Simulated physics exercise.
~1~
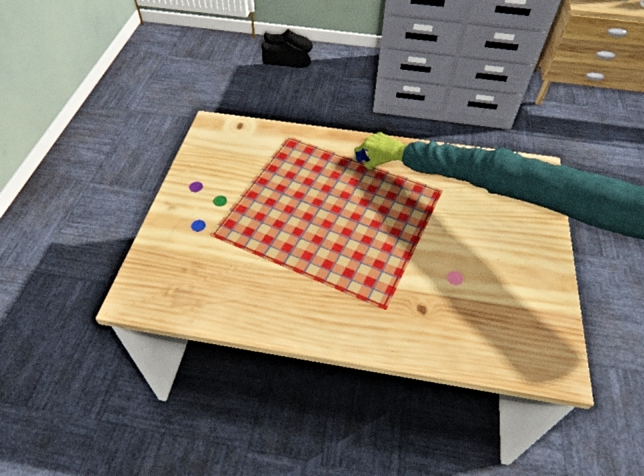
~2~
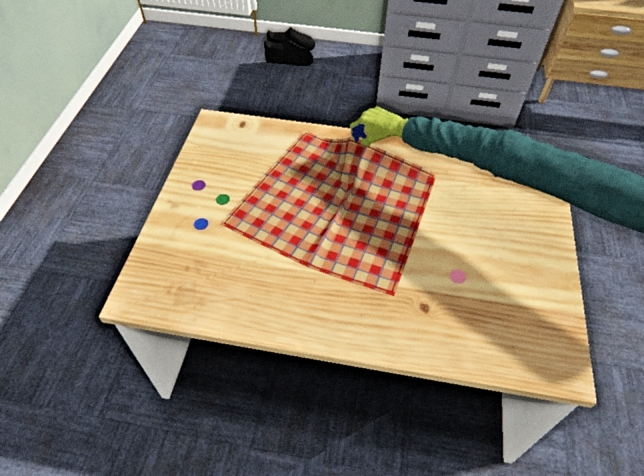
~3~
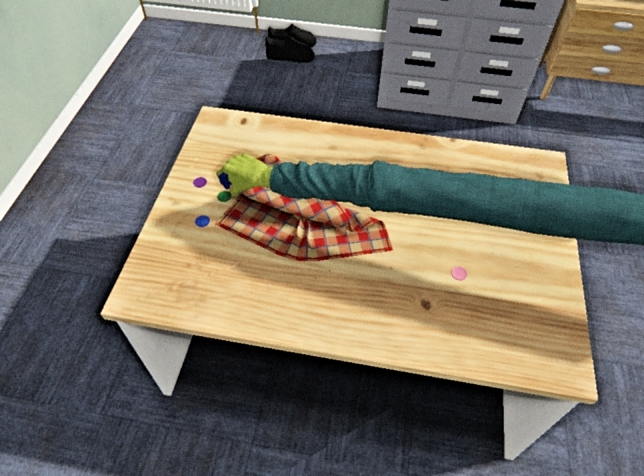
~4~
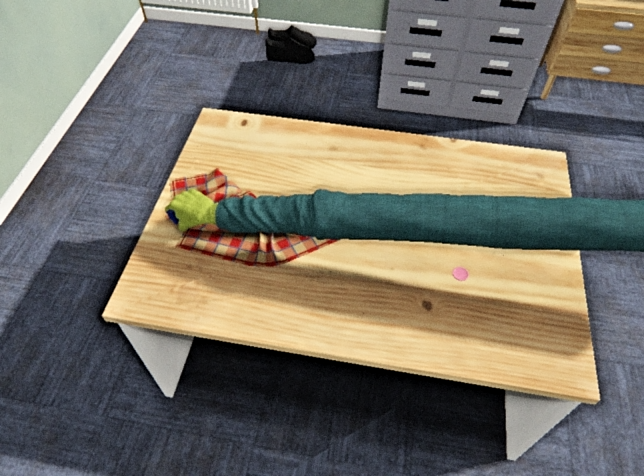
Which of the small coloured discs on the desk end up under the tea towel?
The green, blue and purple discs on the left end up under the cloth, while the pink one on the right stays uncovered.
Green-gloved hand lifting a red checked tea towel's far edge and drawing it left over three coloured discs, leaving a pink one uncovered.
